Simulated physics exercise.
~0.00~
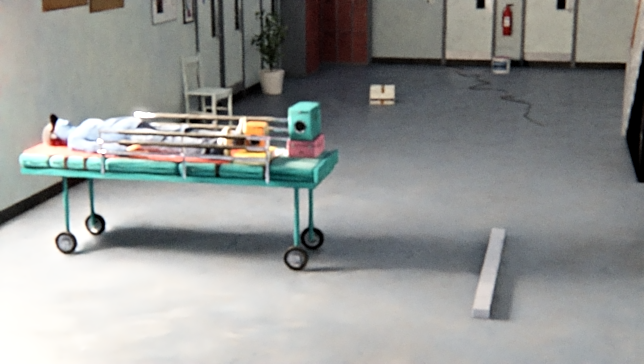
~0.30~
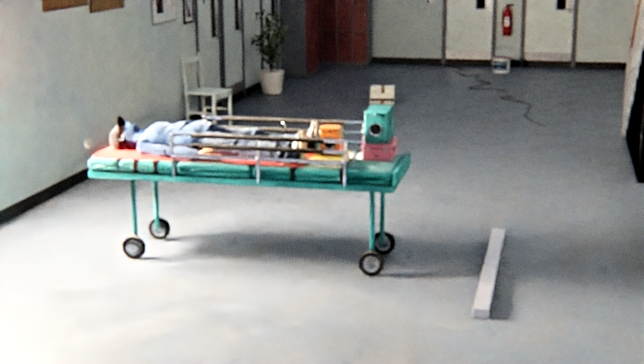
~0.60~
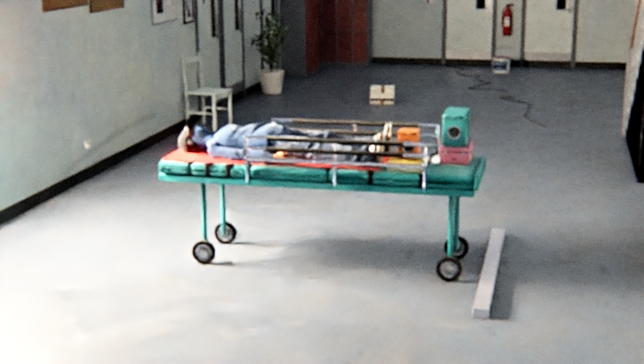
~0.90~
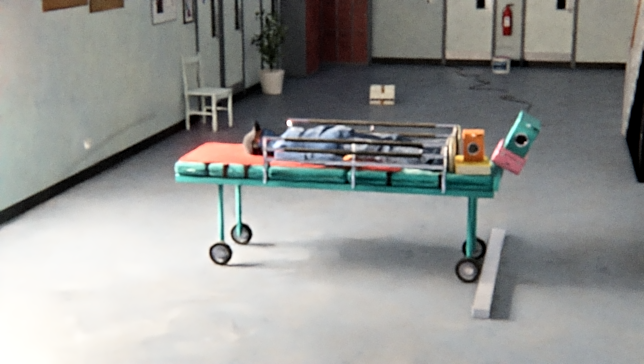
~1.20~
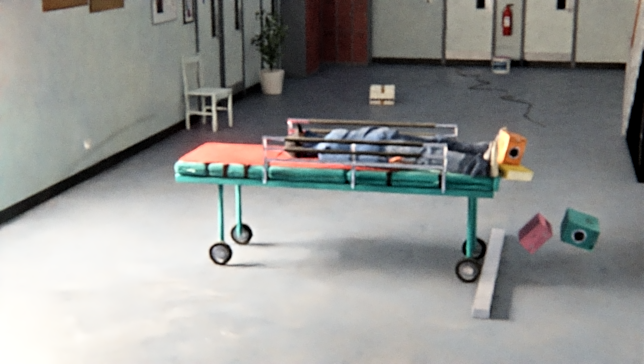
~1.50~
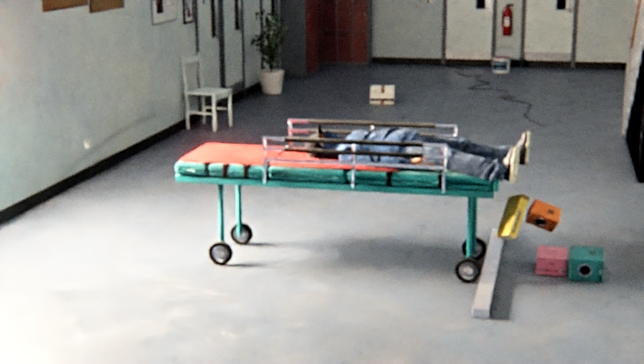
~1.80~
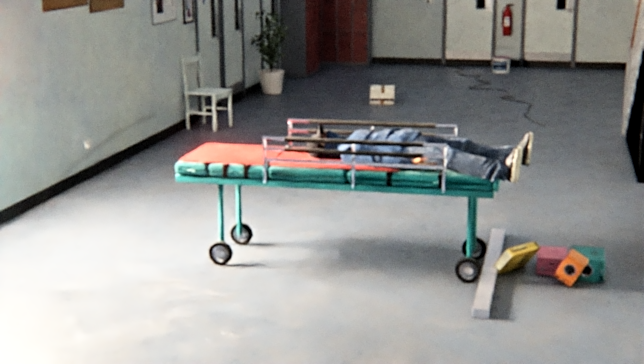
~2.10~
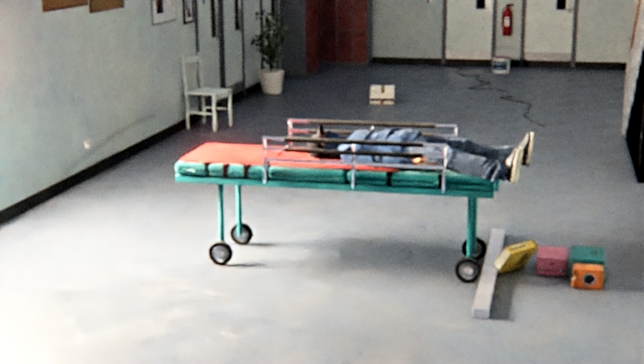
At the start, a teal trolley rolls right across a grey floor toward a low pale sill, carrying a limp person on their back between side rails, with a teal box, a pink case, an orange box and a yellow folder near the foot end. The wheels meet the sill and the trolley stops, while the person and the load keep sliding right. The teal box and pink case tumble off first. The yellow folder and orange box follow them down. At the end, all four lie on the floor beyond the sill, and the person's feet stick out past the foot end.
